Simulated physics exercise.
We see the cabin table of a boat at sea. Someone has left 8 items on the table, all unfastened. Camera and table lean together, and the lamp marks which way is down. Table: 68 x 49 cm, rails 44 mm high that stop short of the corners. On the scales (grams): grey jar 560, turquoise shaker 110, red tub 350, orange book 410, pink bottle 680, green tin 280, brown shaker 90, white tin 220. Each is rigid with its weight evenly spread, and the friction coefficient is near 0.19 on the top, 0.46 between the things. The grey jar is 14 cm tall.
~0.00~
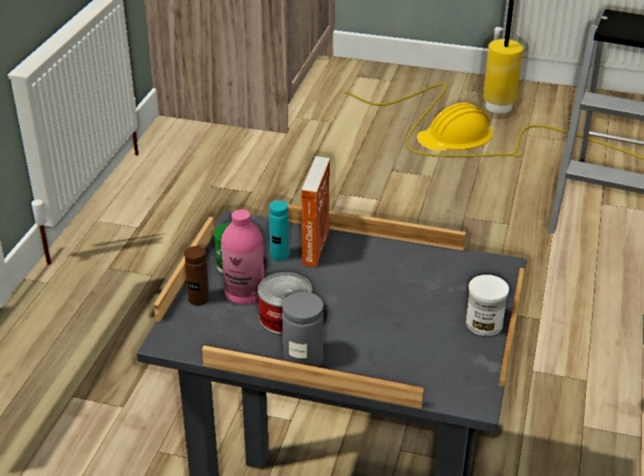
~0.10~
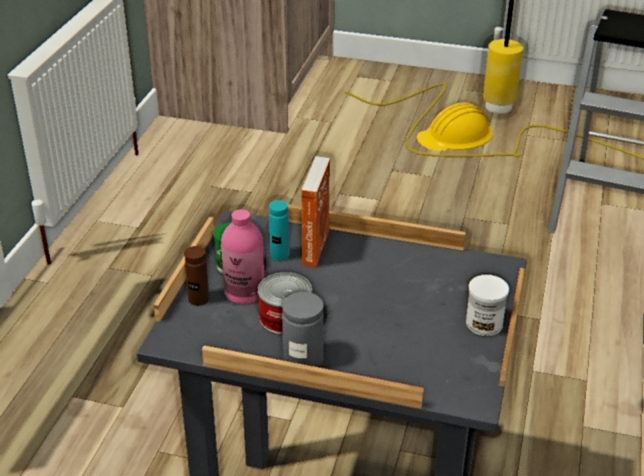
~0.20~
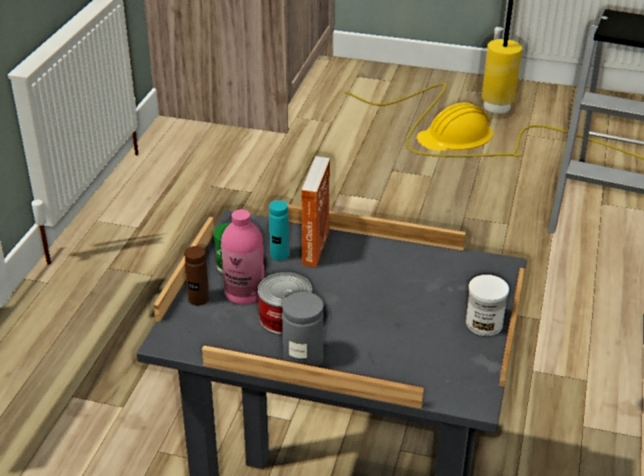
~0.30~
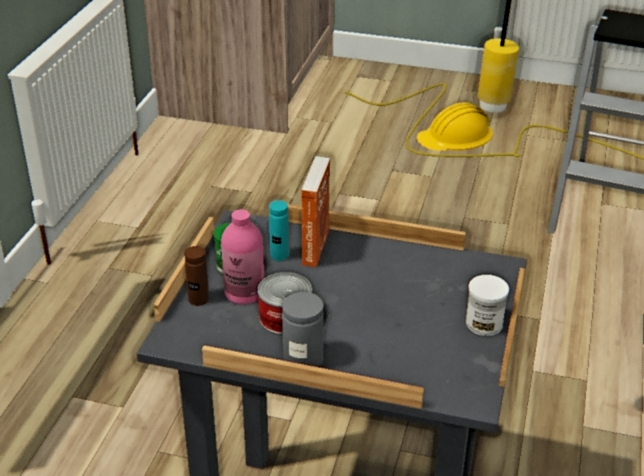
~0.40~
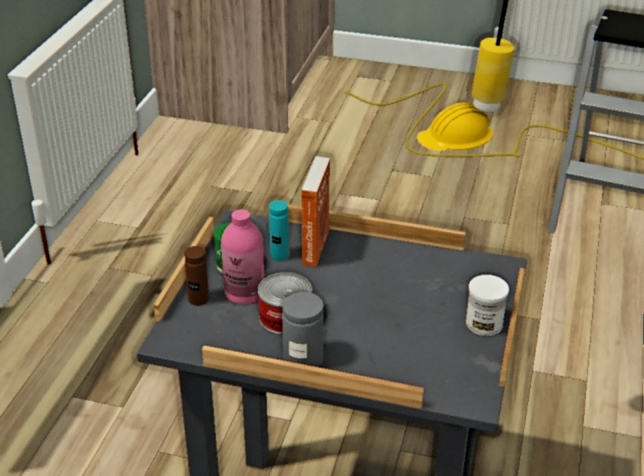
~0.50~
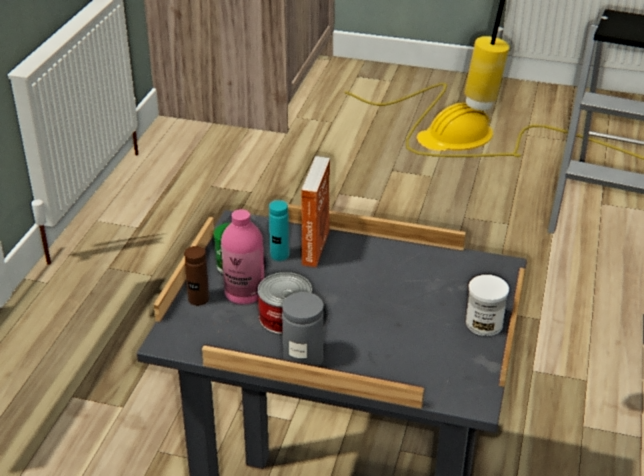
A wood-floored room is seen from above at an angle, with a white radiator at left. On a dark table edged with wooden rails, a pink bottle, brown and turquoise containers, a partly hidden green one, an orange book, and red and grey containers cluster left of a white tin. Nothing on the table moves, while behind it a hanging yellow cylinder swings slightly left near a yellow helmet.
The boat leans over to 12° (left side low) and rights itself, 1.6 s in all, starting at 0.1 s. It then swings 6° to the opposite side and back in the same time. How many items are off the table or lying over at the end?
Tipped or gone: Exactly two.
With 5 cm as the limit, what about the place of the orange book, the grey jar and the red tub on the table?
The orange book ends elsewhere; the grey jar stays put; the red tub holds its spot.
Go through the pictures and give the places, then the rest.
Boat level; grey jar (303, 332); turquoise shaker (279, 231), in the first frame.
Boat level; pink bottle (243, 254), in the second frame.
Boat level; brown shaker (197, 276); white tin (487, 306), in the third frame.
Heel 2°, left side down; red tub (285, 303); orange book (316, 212), in the fourth frame.
Heel 4°, left side down; pink bottle (243, 254), in the fifth frame.
Heel 6°, left side down; grey jar (303, 332); turquoise shaker (279, 231), in the sixth frame.
Around 1.00 s, heel 12°, left side down; orange book tipped 12° against what carries it.
Around 1.20 s, heel 8°, left side down; turquoise shaker tipped 62° against what carries it near (245, 233); orange book tipped 61° against what carries it.
Around 1.30 s, heel 6°, left side down; turquoise shaker on its side near (235, 243); orange book on its side; green tin shifted 2 cm.
Finally (3.8 s), on their side or leaning hard on the table, turquoise shaker and orange book; the other 6 still in place (within 5 cm). In the last view, grey jar near (296, 331), turquoise shaker near (235, 243).
